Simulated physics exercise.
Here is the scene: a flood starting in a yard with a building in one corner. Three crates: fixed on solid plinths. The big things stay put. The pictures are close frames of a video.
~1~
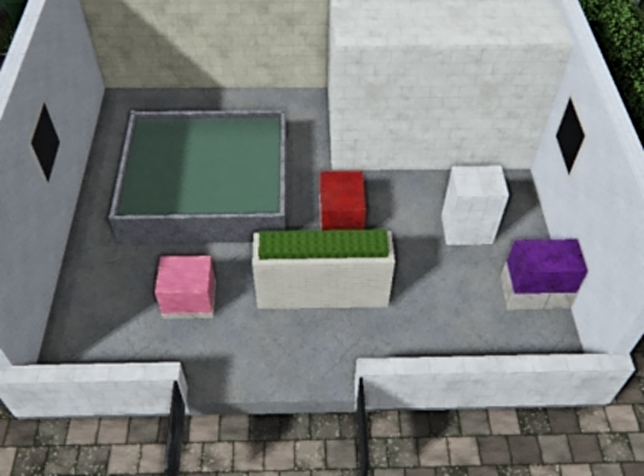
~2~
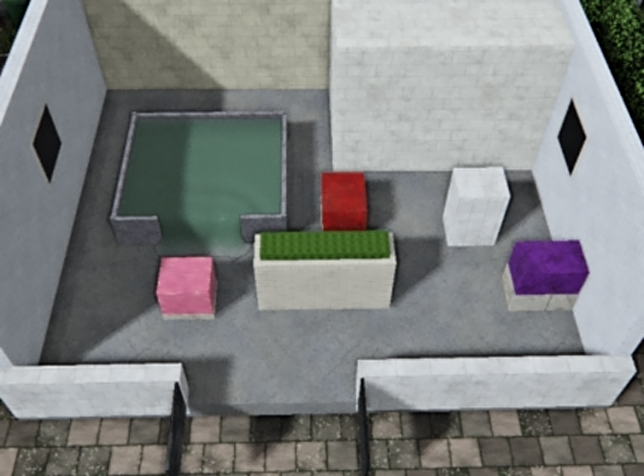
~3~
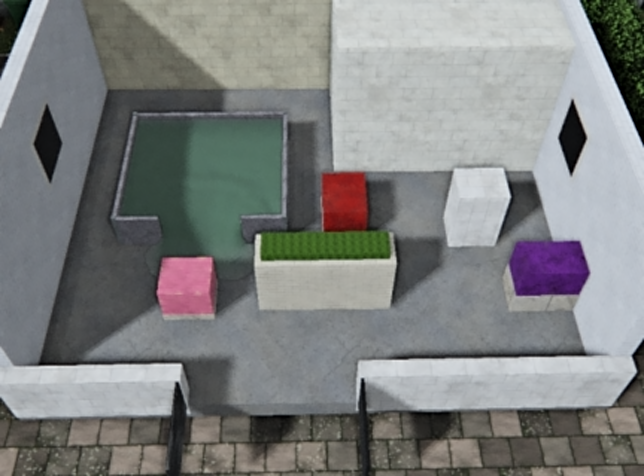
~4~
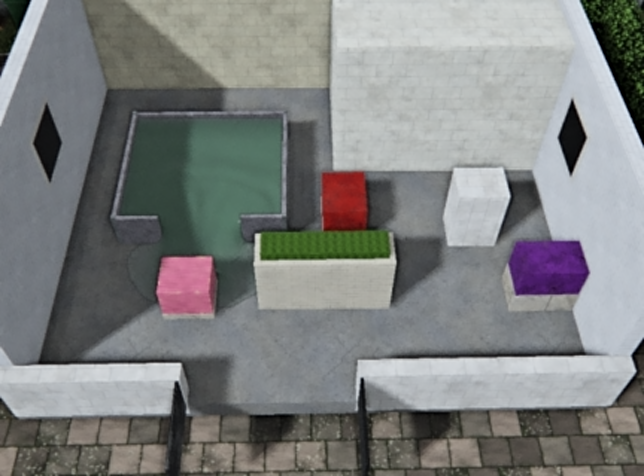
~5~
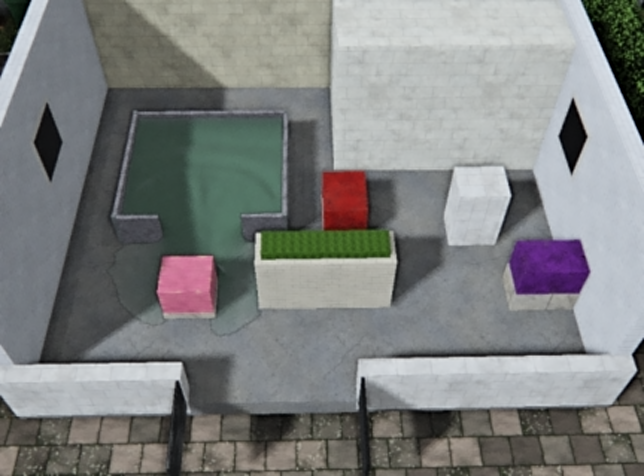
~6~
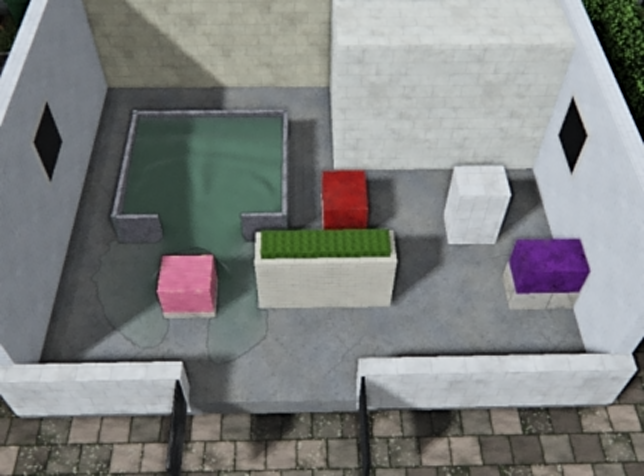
We see a walled yard with a tank of green water, a planter and pink, red and purple crates; a gap opens in the tank's front wall, and water pours out, spreading thinly across the paving around the pink crate.
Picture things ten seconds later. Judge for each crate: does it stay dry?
In order: The pink crate is within reach of the water, the red crate is out of reach of the water, the purple crate is out of reach of the water.
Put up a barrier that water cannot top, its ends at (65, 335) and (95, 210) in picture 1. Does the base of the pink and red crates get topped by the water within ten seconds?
The pink crate is reached and the red crate is not reached.
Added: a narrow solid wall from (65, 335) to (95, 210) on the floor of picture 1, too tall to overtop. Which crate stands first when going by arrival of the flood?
First to be reached: The pink crate.
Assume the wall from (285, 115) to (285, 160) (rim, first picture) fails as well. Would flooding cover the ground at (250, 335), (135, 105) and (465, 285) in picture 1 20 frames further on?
Unwetted / soaked / soaked.
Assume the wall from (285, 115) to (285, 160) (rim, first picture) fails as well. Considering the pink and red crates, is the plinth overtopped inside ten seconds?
Then: The pink crate is spared; the red crate ends up wet.
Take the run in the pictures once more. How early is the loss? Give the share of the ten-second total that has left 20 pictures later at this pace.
Log: Around 35 %, estimated.
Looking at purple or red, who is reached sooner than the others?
Simply the red-painted one.
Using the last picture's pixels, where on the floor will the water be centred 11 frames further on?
That comes out near (199, 220).
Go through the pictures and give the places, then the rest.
In the first frame, still water in the water tank at (204, 164).
In the second frame, the front is at (159, 247), out from the gap at (202, 234).
In the third frame, water pours out at (203, 235) and has run to (156, 272).
In the fourth frame, water pours out at (203, 235) and has run to (223, 303).
In the fifth frame, water pours out at (203, 234) and has run to (222, 330).
In the sixth frame, water pours out at (203, 233) and has run to (229, 355).
A moment on, water covers 20 % of the floor; the pink crate water round its plinth, the red crate not reached, the purple crate not reached.
Next, water covers 35 % of the floor; the pink crate water round its plinth, the red crate water round its plinth, the purple crate not reached.
Then, water covers 50 % of the floor; the pink crate water round its plinth, the red crate water round its plinth, the purple crate water round its plinth.
Later, water covers 80 % of the floor; the pink crate water round its plinth, the red crate water round its plinth, the purple crate water round its plinth.
In the end, water covers 100 % of the floor; the pink crate was topped, the red crate stayed above the water, the purple crate stayed above the water.
